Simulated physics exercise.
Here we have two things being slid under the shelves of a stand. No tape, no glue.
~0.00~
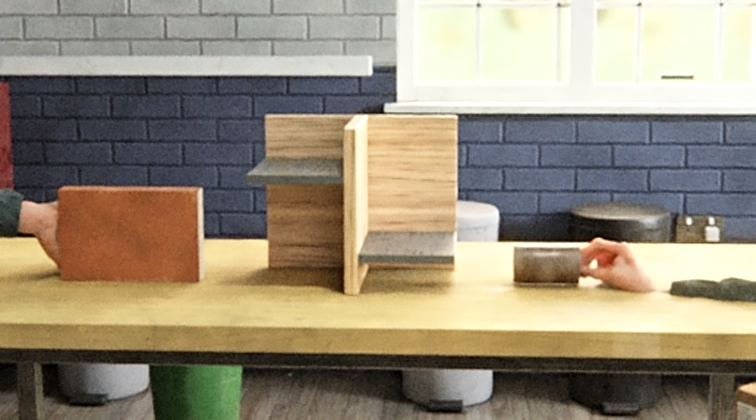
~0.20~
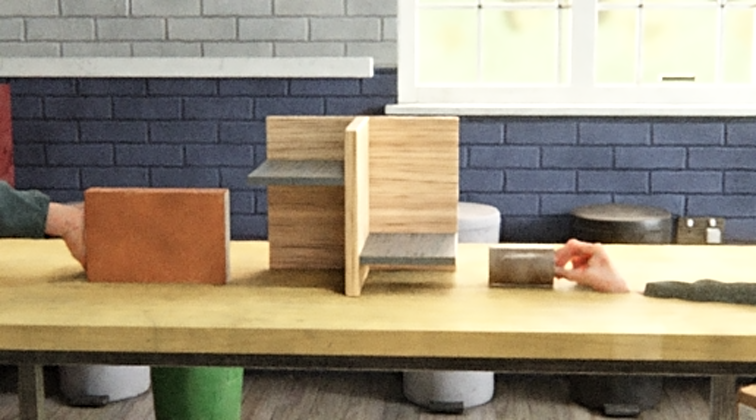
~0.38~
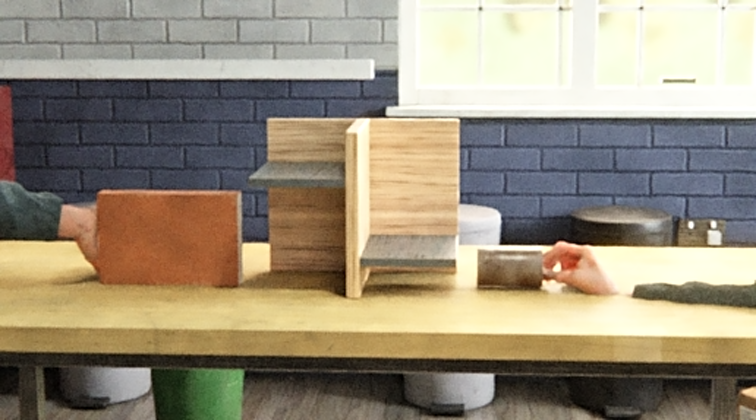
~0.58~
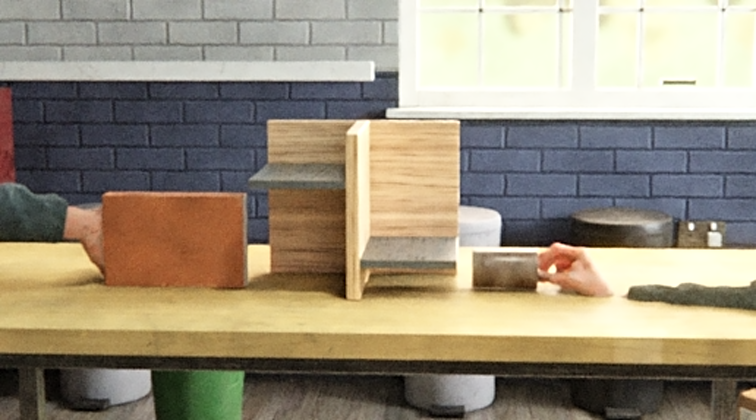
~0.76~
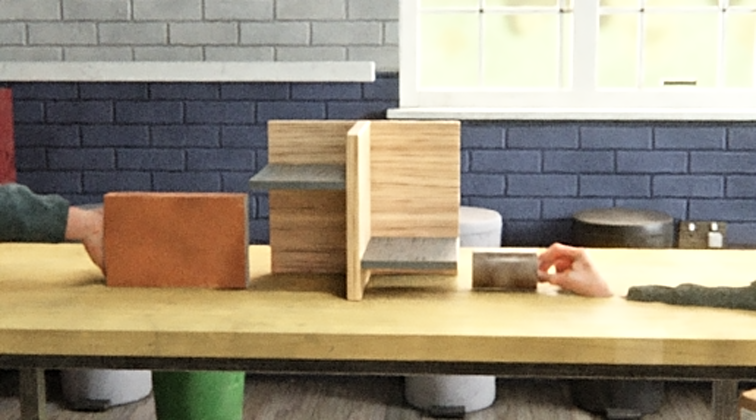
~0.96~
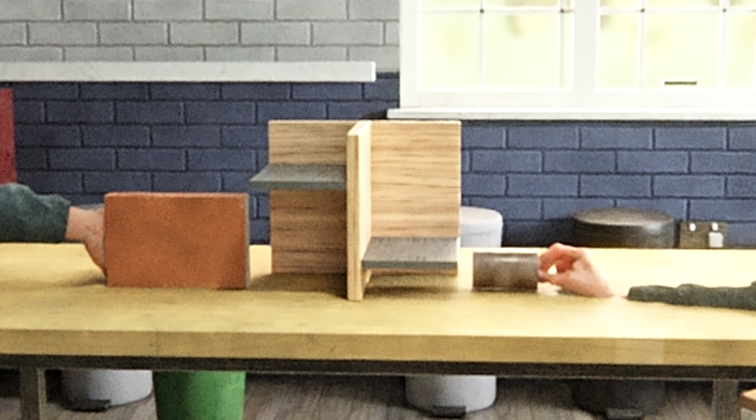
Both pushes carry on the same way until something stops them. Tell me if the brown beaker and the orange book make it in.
As it turns out, the brown beaker catches on the edge and the orange book slides in.
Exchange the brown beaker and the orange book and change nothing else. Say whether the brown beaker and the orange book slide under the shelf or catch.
The brown beaker gets in and the orange book stops at the shelf.
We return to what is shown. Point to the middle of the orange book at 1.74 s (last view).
Its middle is close to (257, 241).
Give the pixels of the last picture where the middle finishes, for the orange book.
Roughly at (276, 241).
By 1.22 s, brown beaker sliding up to the opening near (491, 269); orange book sliding up to the opening near (192, 241).
By 1.50 s, brown beaker stopped at the opening near (491, 269); orange book part of the way in near (227, 241).
By 1.74 s, brown beaker stopped at the opening near (491, 269); orange book part of the way in near (258, 241).
When it is over (2.3 s), the brown beaker is too tall, near (491, 269); the orange book clears the shelf, near (277, 241).
